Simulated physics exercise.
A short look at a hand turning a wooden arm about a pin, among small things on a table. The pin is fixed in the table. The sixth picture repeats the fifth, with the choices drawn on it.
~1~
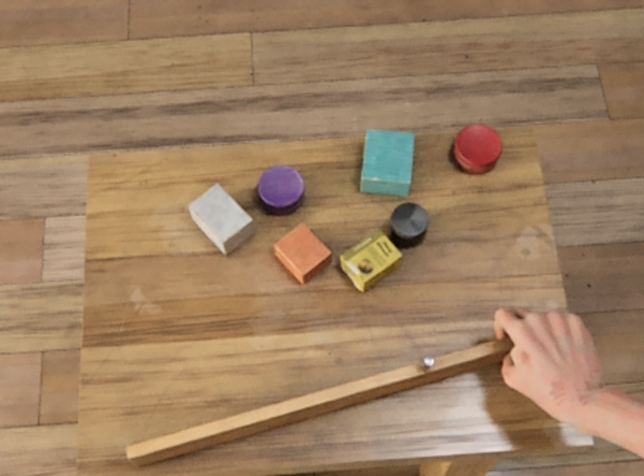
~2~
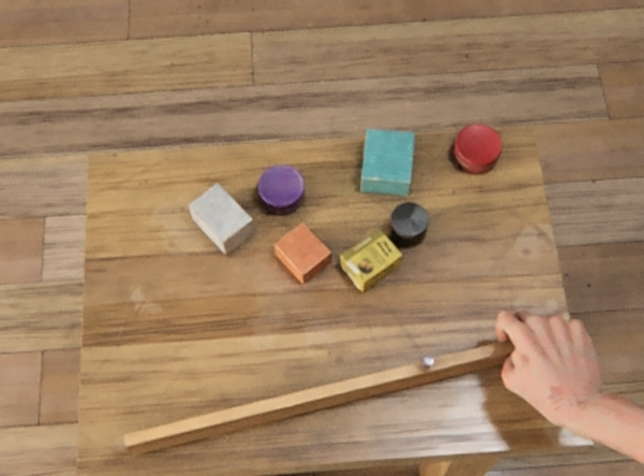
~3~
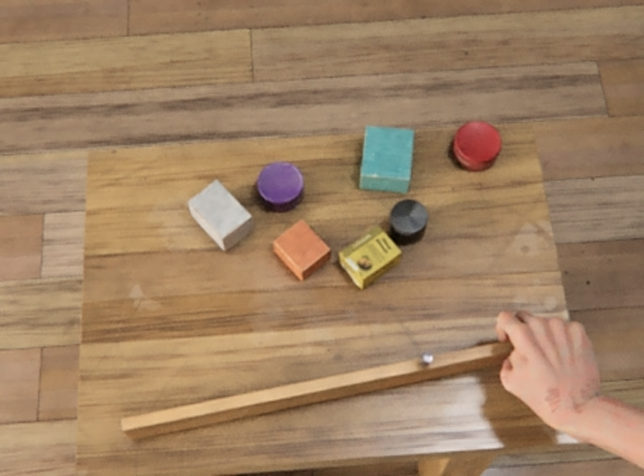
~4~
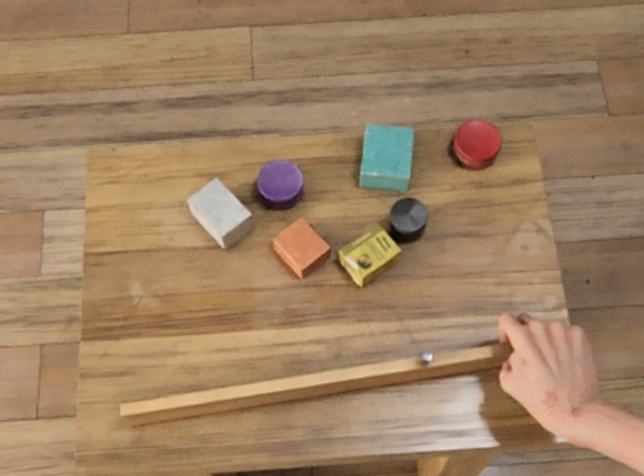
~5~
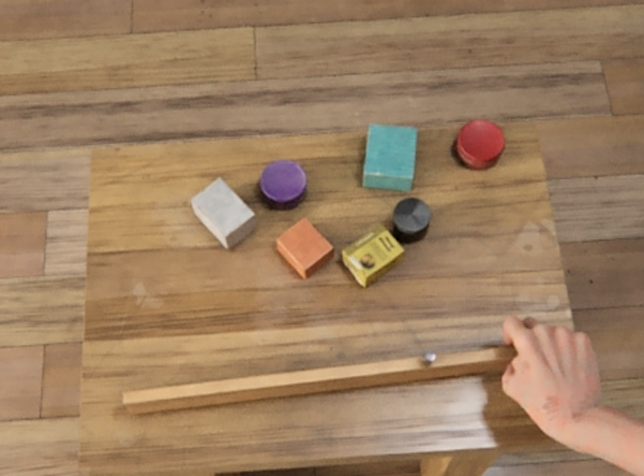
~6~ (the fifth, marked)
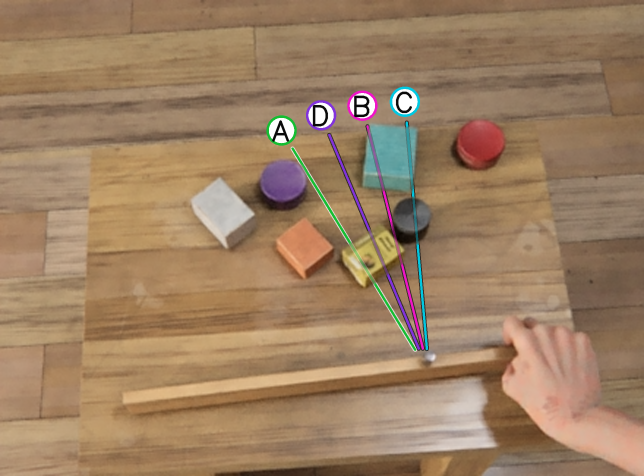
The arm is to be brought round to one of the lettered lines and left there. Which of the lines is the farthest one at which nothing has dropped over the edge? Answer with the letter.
Stop at A.
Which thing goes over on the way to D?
It is the purple jar.
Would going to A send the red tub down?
By then, no.
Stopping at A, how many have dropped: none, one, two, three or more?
In all, none.
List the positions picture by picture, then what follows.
Turquoise block (388, 162); white block (222, 219); purple jar (281, 191), in the first picture.
Arm (272, 404); orange block (303, 253), in the second picture.
Arm (270, 394); red tub (477, 147), in the third picture.
Arm (268, 386); turquoise block (387, 157), in the fourth picture.
Arm (270, 380); purple jar (284, 186); orange block (305, 248); black tin (411, 221), in the fifth picture.
On the copy, A at (351, 244); B at (393, 232); C at (416, 230); D at (372, 236).
On A. First, arm (279, 316); red tub (480, 145); turquoise block (390, 158).
Then, arm (313, 262); purple jar (297, 173); white block (252, 187).
Finally, arm (350, 236); purple jar (355, 135); white block (319, 150); nothing has fallen.
By contrast, B drops the purple jar; C drops the purple jar; D drops the purple jar.
